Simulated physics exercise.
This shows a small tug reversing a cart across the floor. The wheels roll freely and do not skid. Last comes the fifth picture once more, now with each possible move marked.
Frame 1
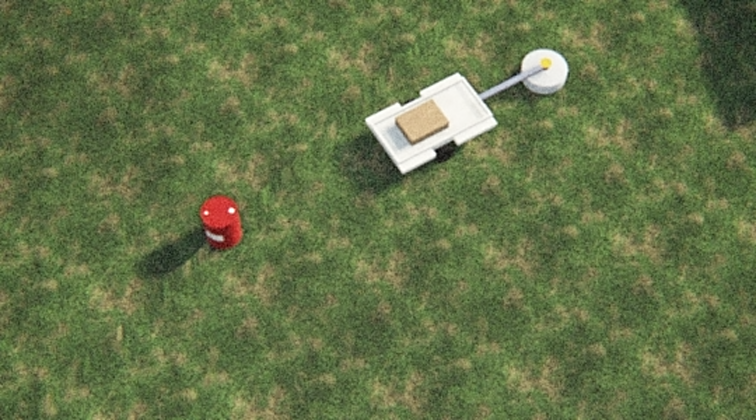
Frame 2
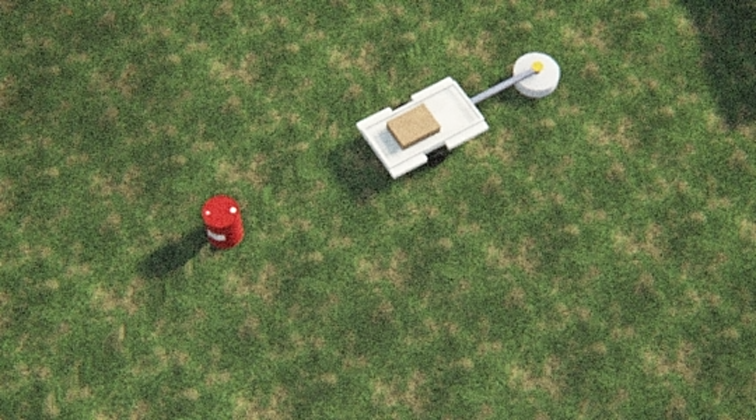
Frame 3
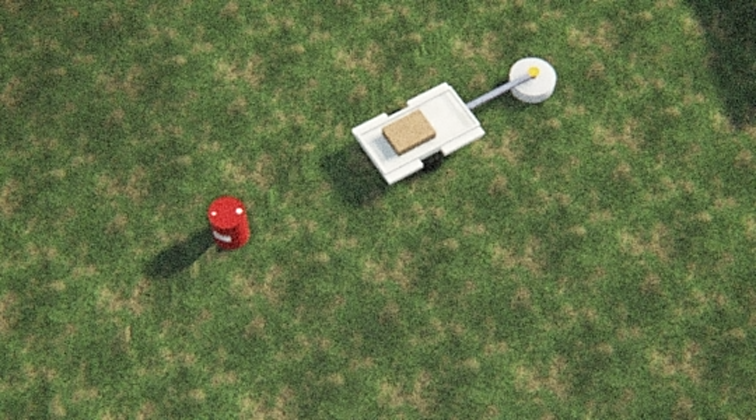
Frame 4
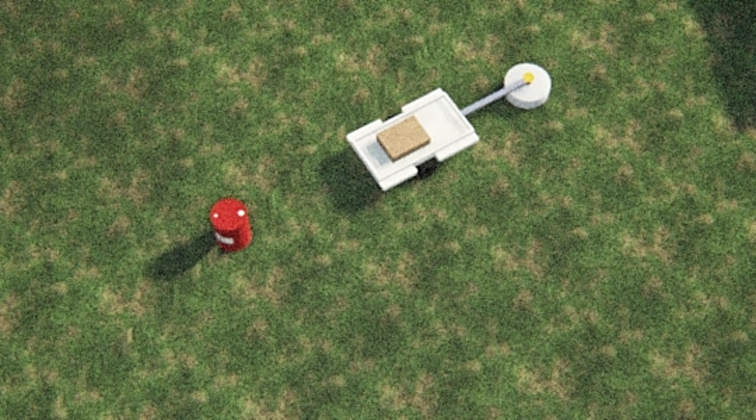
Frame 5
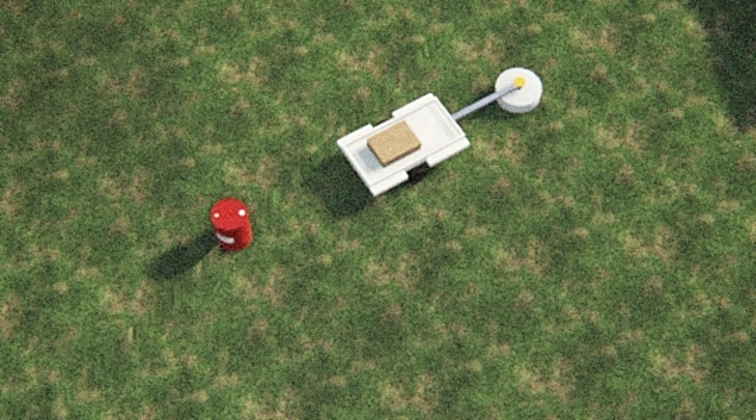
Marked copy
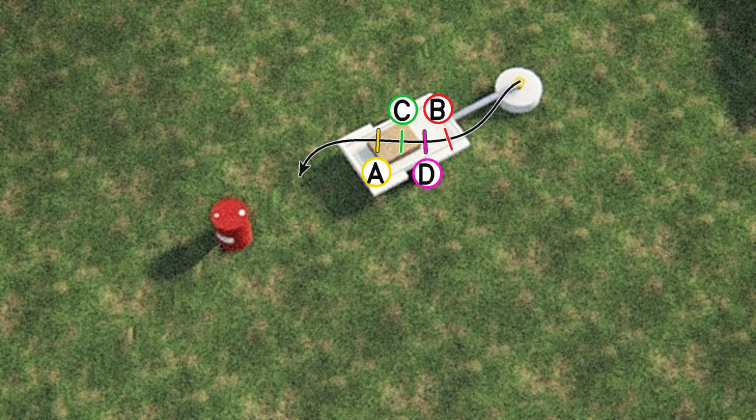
A small round robot slowly backs a white cart down and left across the grass.
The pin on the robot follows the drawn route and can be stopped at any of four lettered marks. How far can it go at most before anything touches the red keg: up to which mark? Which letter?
It can go as far as B.
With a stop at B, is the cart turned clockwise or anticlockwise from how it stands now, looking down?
Clockwise.
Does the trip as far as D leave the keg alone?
For that mark, no.
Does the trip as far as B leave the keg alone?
Yes.
On the marked copy, A at (378, 140); B at (448, 139); C at (402, 141); D at (425, 142); the route from (520, 81) via (413, 142) to (300, 176).
Following B. Soon after the start, robot (496, 112), cart (373, 158).
Later, robot (475, 134), cart (344, 168).
In the end, robot (448, 146), cart (313, 177); nothing has been touched.
As for the rest, A is too far, the keg has been hit; C is too far, the keg has been hit; D is too far, the keg has been hit.
